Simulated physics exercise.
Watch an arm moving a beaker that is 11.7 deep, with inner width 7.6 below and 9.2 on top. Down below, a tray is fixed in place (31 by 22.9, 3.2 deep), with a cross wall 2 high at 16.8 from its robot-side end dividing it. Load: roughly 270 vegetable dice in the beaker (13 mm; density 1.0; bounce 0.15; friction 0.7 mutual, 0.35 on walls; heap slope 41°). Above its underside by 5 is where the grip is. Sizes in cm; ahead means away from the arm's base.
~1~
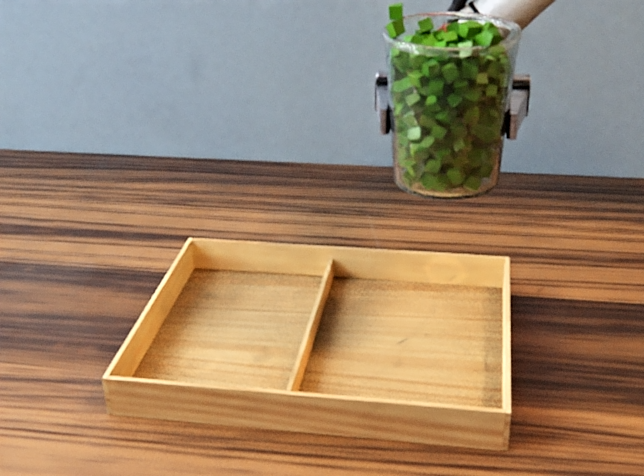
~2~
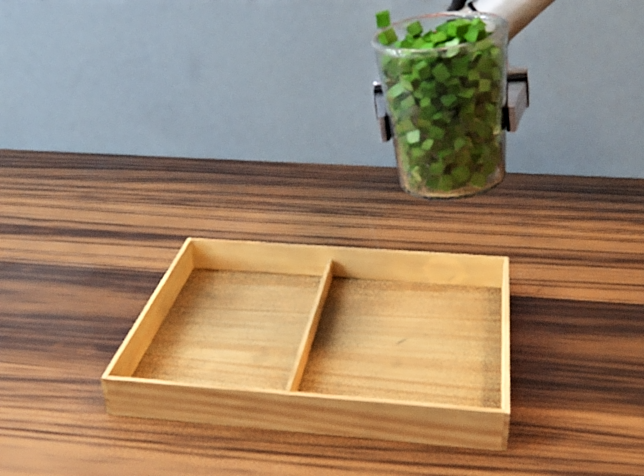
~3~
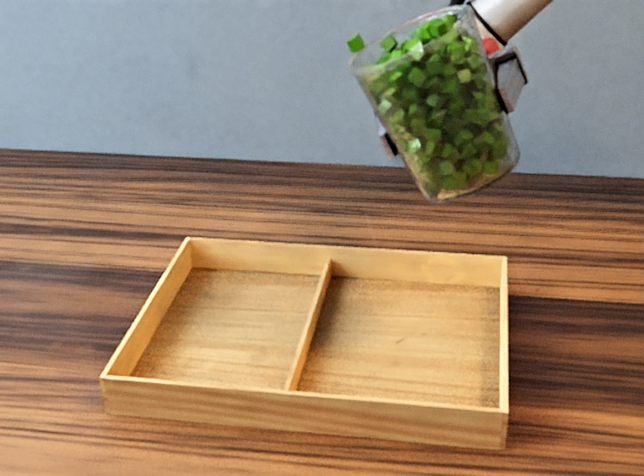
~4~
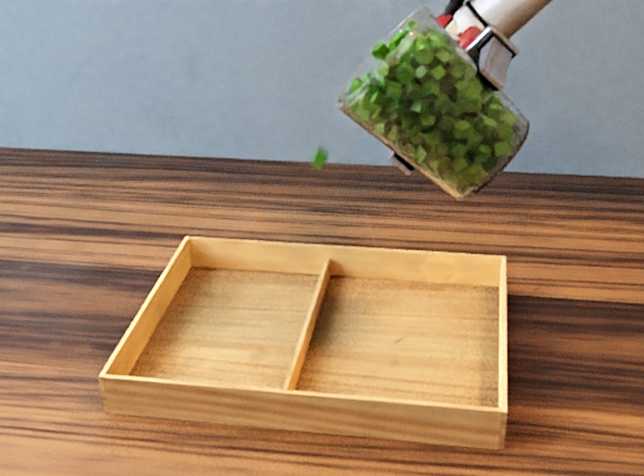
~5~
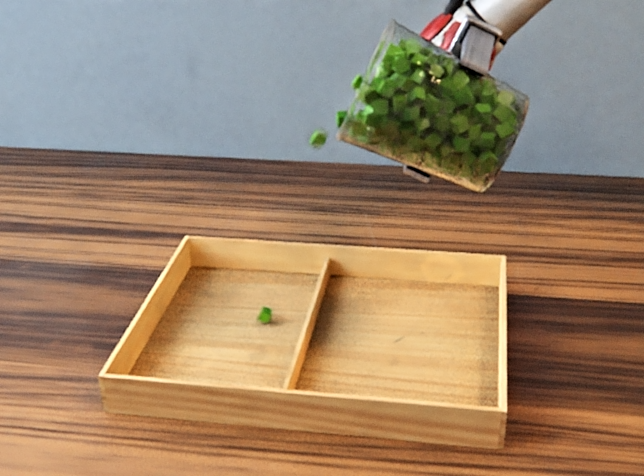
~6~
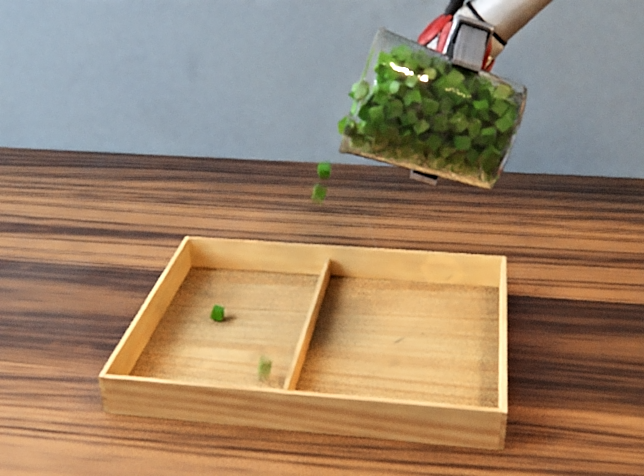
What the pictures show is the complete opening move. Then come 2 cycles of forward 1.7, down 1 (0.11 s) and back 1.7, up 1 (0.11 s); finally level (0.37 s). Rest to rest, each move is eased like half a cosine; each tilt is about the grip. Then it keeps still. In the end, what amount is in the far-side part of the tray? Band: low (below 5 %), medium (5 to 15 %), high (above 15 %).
Medium.
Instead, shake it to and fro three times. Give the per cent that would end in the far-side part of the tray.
It would then be around 10 per cent.
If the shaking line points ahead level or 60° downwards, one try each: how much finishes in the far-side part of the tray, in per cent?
About 20 and 5 per cent.
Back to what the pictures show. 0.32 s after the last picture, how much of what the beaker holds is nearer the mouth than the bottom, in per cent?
Close to 55 in a hundred.
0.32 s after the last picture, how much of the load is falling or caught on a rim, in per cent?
2 %.
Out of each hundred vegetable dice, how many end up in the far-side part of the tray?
About 10 %.
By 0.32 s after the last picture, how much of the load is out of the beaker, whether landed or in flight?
5 %.
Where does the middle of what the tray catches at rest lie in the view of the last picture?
About (262, 335).
Then, 0.32 s later, tilted 73° forward, highest piece 25 above the table; 253 in the beaker, 13 in the far-side part, 6 in flight or on a rim.
Then, 0.65 s later, tilted 29° forward, highest piece 27 above the table; 237 in the beaker, 29 in the far-side part, 5 in the robot-side part, 1 in flight or on a rim.
Then, 1.01 s later, level, highest piece 29 above the table; 237 in the beaker, 29 in the far-side part, 6 in the robot-side part.
Then, 2.06 s later, level, highest piece 29 above the table; 237 in the beaker, 29 in the far-side part, 6 in the robot-side part.
At rest, 237 in the beaker, 29 in the far-side part, 6 in the robot-side part. That is 11 % in the far-side part of the tray.
